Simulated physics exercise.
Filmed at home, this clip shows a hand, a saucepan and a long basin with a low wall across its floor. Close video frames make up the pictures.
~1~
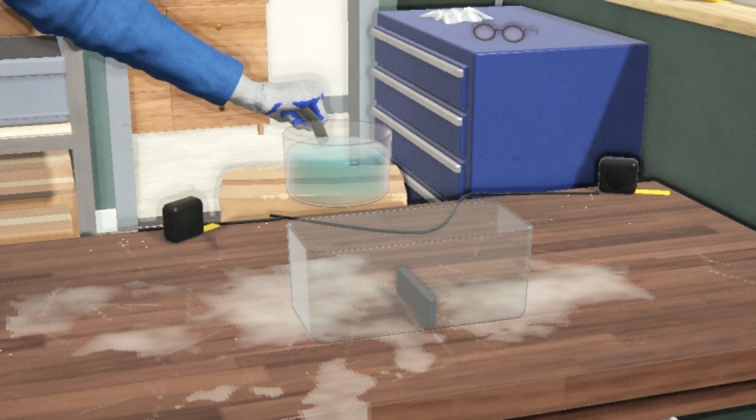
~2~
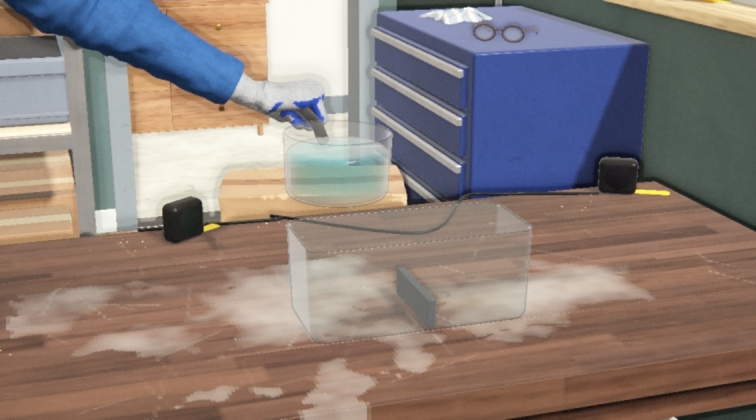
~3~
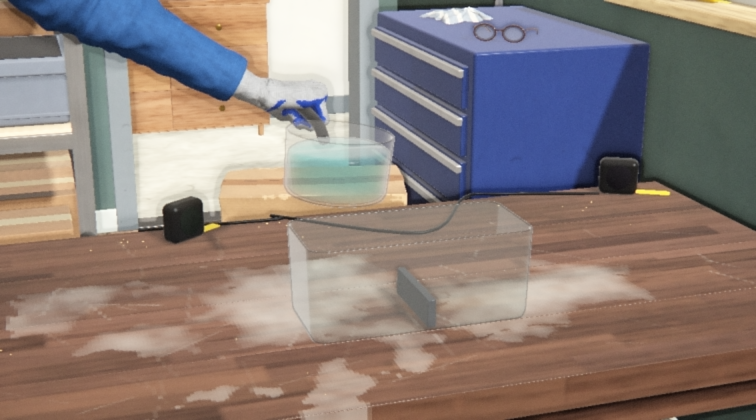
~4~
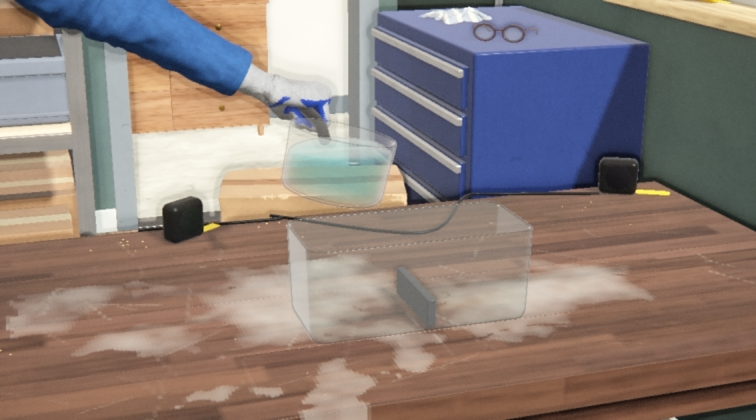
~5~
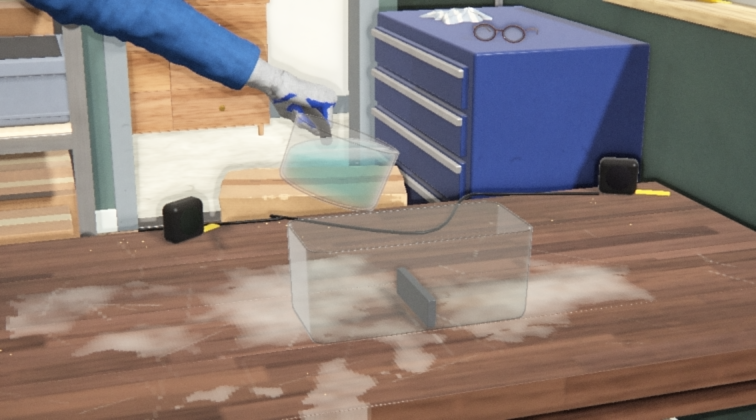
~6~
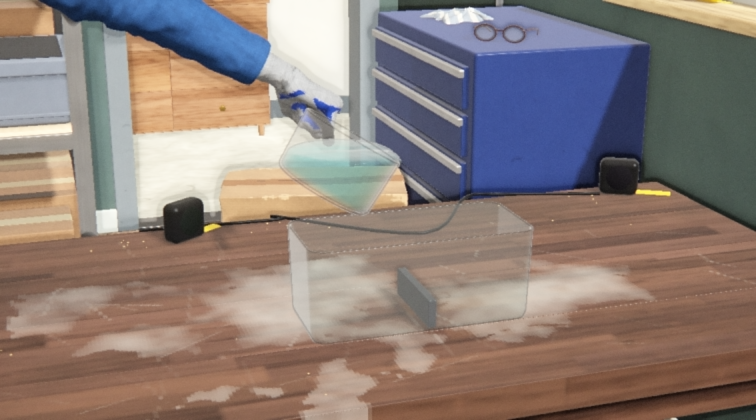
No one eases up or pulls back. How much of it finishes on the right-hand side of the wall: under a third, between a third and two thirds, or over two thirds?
Between a third and two thirds.
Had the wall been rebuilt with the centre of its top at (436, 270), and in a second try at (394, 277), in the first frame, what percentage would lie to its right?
15 per cent first, then 80 per cent.
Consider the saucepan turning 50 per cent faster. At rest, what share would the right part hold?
Something like 40 percent.
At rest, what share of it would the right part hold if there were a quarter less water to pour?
The share comes to some 45 parts in a hundred.
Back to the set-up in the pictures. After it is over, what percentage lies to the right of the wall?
Around 55 %.
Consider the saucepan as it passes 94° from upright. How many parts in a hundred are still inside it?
Near 35 percent is still in there.
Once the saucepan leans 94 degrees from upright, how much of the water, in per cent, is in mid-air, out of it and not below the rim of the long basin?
Roughly 25 per cent.
A moment on, the tilt is 94° and 34 per cent is still to pour, 8 is left of the wall and 31 right of it.
Next, the tilt is 110° and 6 per cent is still to pour, 33 is left of the wall and 58 right of it.
Then the tilt is 110° and 0 per cent is still to pour, 42 is left of the wall and 57 right of it.
Later the tilt is 110° and 0 per cent is still to pour, 42 is left of the wall and 57 right of it.
Finally, 42 per cent lies left of the wall, 57 right of it and 1 outside.
